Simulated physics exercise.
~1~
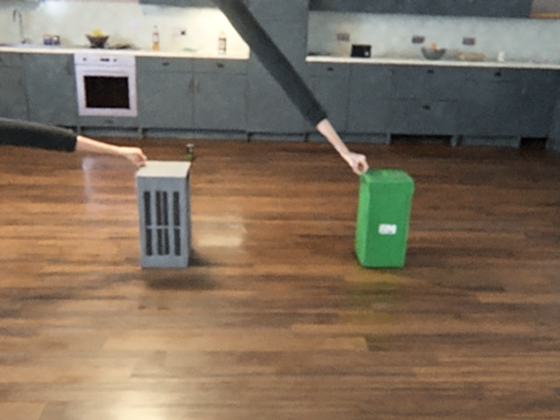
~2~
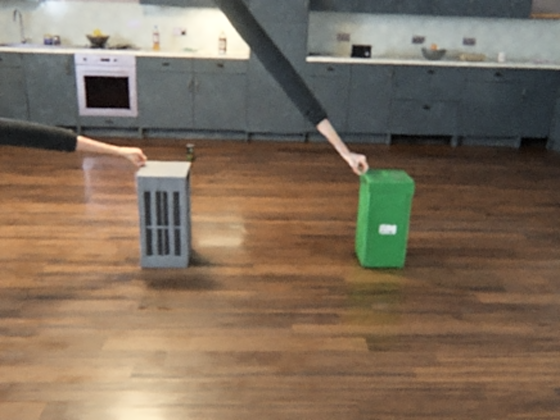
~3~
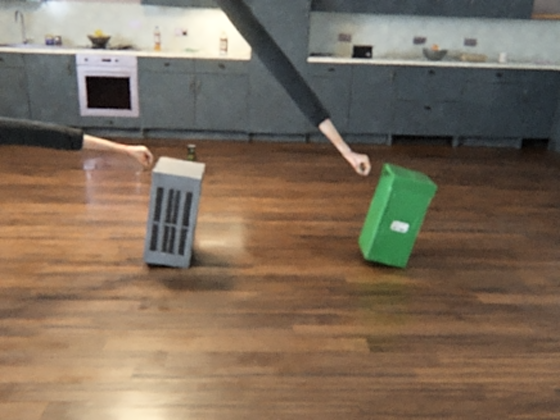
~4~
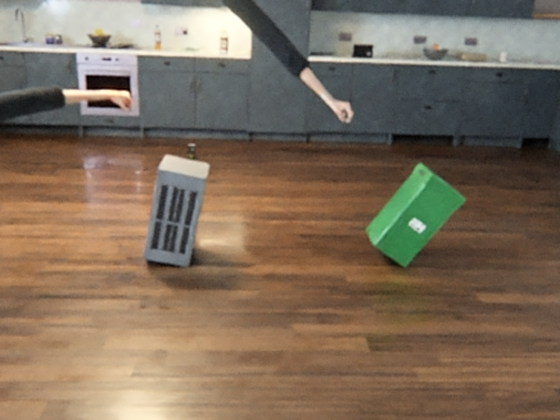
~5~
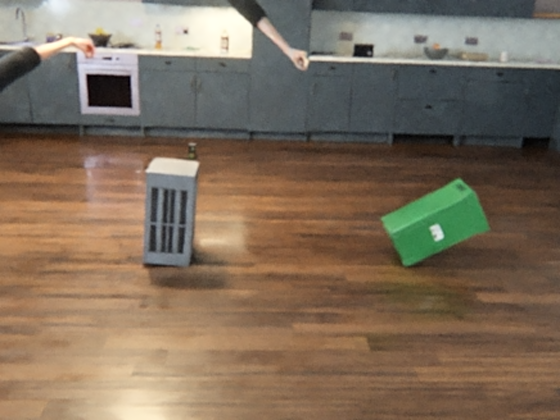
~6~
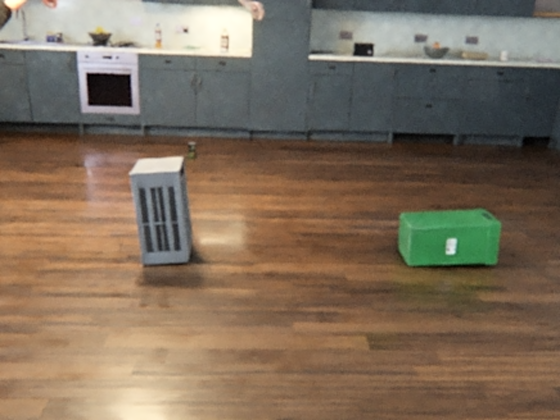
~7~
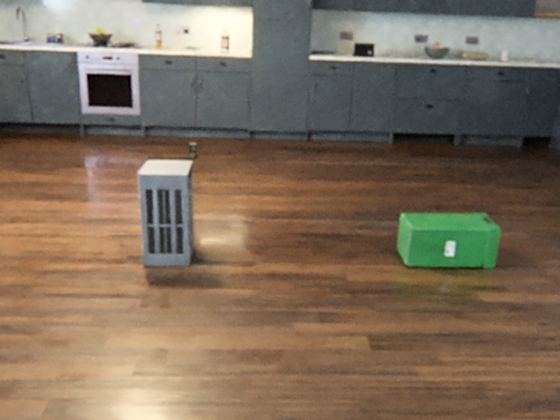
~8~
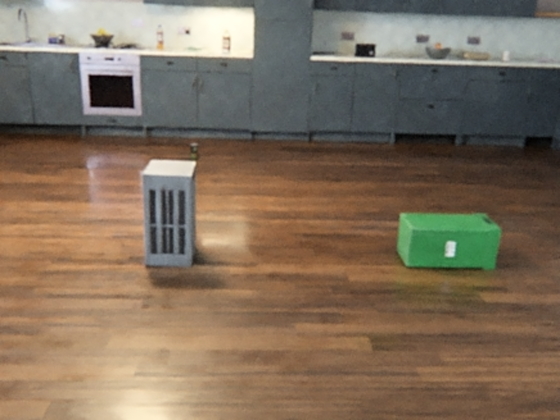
A green tote on the right and a grey crate on the left stand upright on a wooden floor, seen from the front in a slightly swaying view, with grey kitchen cabinets and a white oven behind. Two outstretched arms rest a hand on the top of each. Both objects tip to the right as the hands let go and draw back out of view. The green tote keeps tilting until it drops onto its side. The grey crate leans only a little, rocks back to the left, and settles upright, while the tote lies still.
